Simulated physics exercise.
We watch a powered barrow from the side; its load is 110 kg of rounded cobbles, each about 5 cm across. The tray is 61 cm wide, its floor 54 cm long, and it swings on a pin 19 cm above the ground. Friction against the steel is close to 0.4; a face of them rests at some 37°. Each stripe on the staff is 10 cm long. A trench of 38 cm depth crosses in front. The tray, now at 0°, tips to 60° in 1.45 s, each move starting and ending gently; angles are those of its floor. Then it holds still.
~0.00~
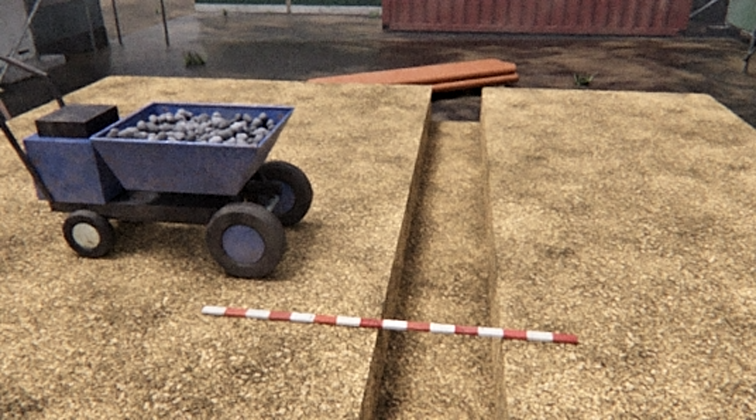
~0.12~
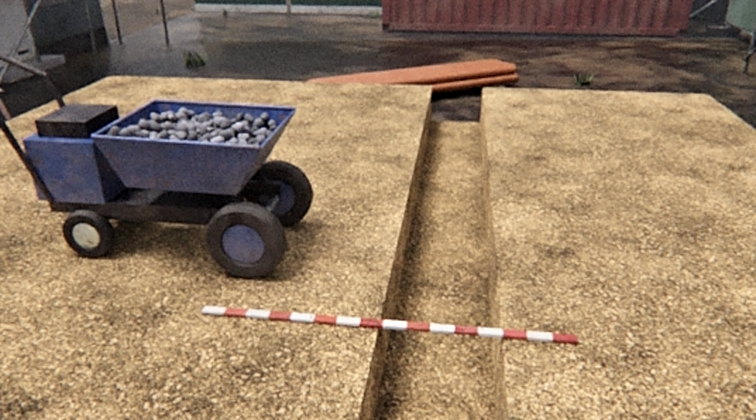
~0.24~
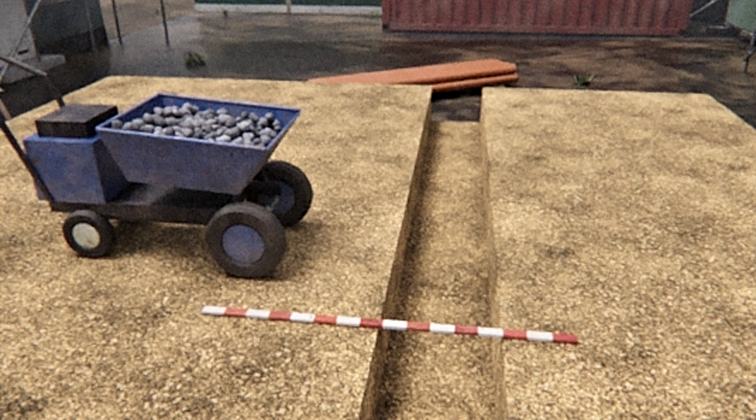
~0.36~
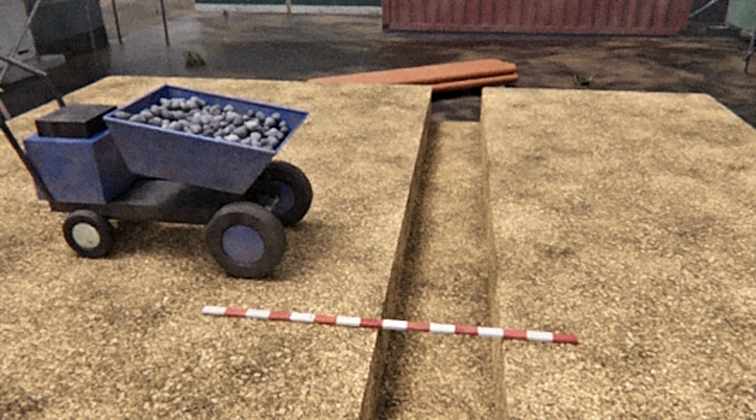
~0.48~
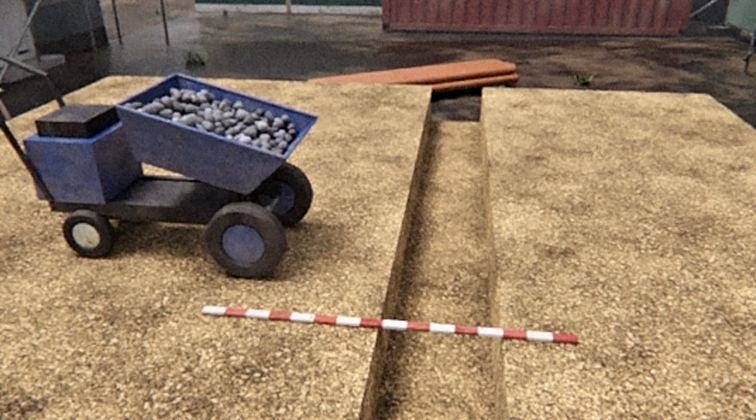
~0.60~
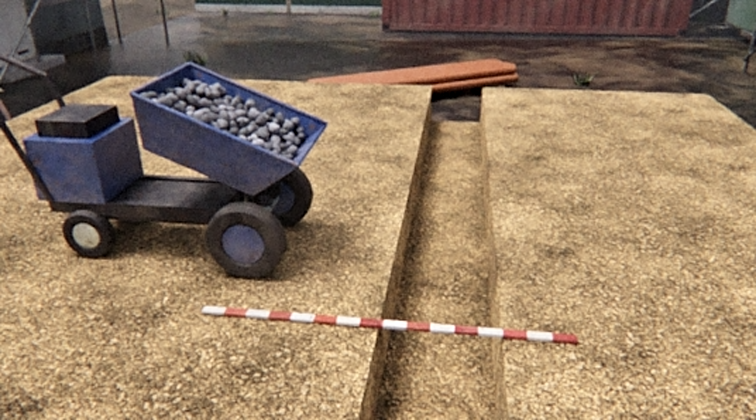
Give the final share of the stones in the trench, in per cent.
Roughly 38 per cent ends in the trench.
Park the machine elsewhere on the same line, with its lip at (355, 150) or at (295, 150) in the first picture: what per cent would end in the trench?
About 50 and 60 per cent.
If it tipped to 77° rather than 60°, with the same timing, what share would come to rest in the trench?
It would be near 80 per cent.
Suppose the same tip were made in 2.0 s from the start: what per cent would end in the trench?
It would be near 35 per cent.
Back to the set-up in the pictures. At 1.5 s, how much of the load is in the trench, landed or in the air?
Some 5 per cent.
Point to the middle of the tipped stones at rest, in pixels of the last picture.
Their middle is at about (420, 315).
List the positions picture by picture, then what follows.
The tray is at 0°, its lip at (258, 147); the top of the load is at (191, 122), in the first frame.
The tray is at 1°, its lip at (260, 148); the top of the load is at (184, 119); the stones move at 0.2 m/s on average, in the second frame.
The tray is at 4°, its lip at (266, 150); the top of the load is at (173, 113); the stones move at 0.3 m/s on average, in the third frame.
Lip at (275, 153), floor tilted 9°, highest stones at (181, 107); the stones move at 0.4 m/s on average, in the fourth frame.
The tray is at 15°, its lip at (286, 159); the top of the load is at (182, 99); the stones move at 0.5 m/s on average, in the fifth frame.
The tray is at 22°, its lip at (298, 166); the top of the load is at (192, 89); the stones move at 0.5 m/s on average, in the sixth frame.
After 1.1 s the floor is at 51°; 100 % in the tray; the foremost stones are at (333, 177).
After 1.5 s the floor is at 60°; 84 % in the tray, 11 % short of the trench, 5 % in the trench; the foremost stones are at (426, 285).
After 1.9 s the floor is at 60°; 61 % in the tray, 16 % short of the trench, 23 % in the trench; the foremost stones are at (483, 315).
After 3.8 s the floor is at 60°; 44 % in the tray, 19 % short of the trench, 38 % in the trench; the foremost stones are at (486, 300).
